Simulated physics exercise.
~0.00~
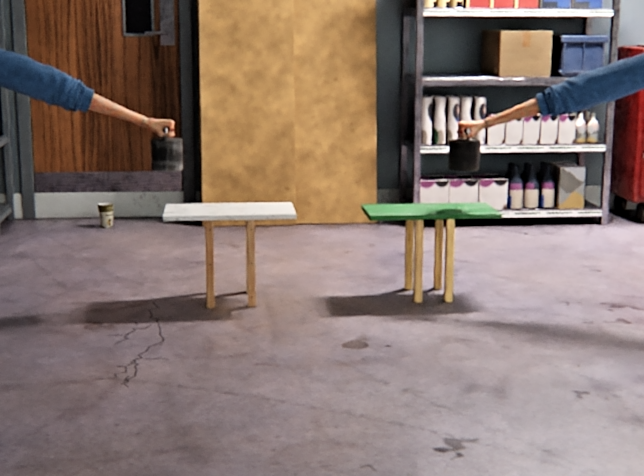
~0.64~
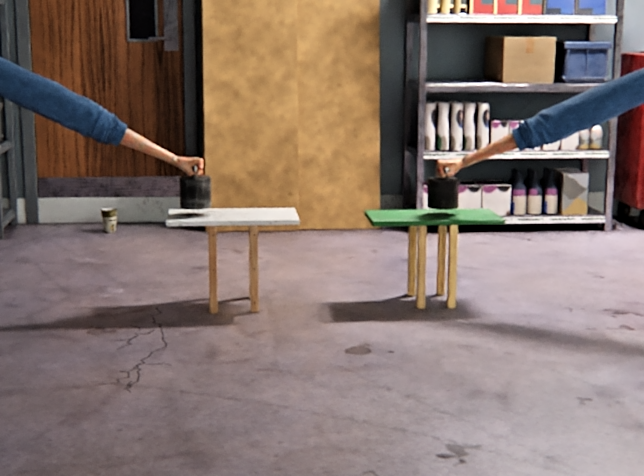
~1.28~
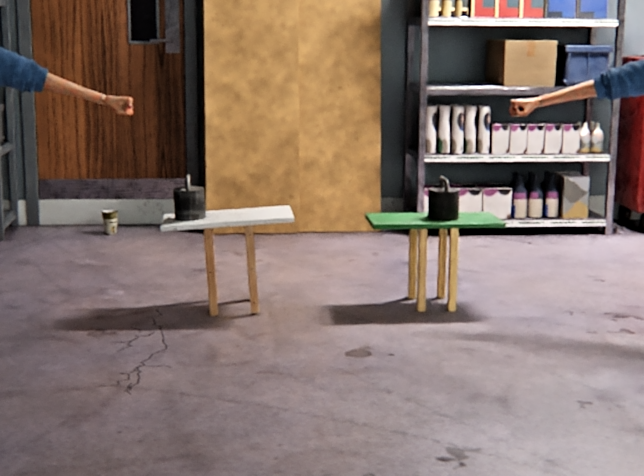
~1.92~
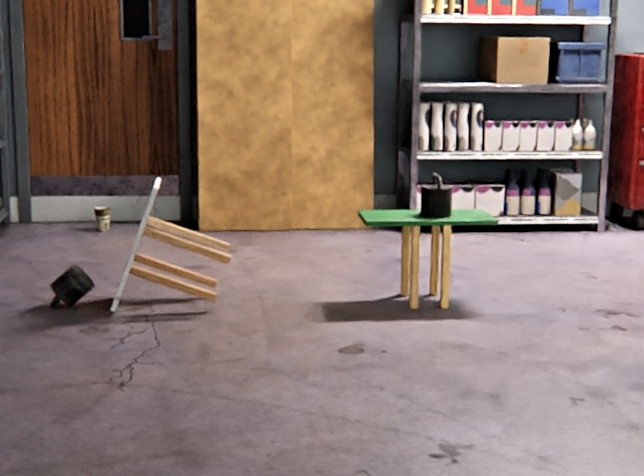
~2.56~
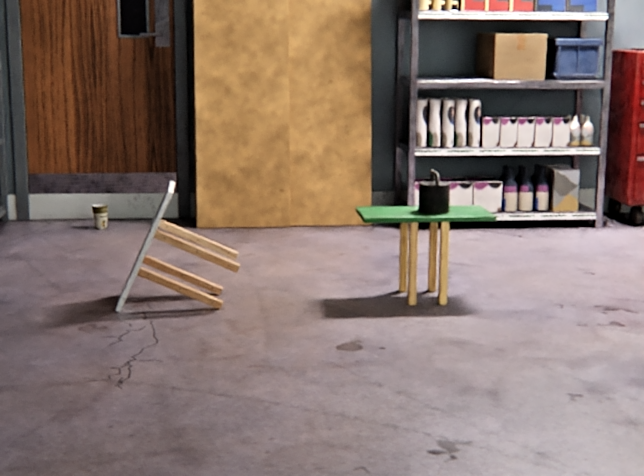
In the video, two hands lower dark cylindrical objects onto a white plant stand at left and a green one at right, then let go and withdraw. The white stand tips over to the left, dropping its object, and rests tilted on the floor, while the green stand stays upright.
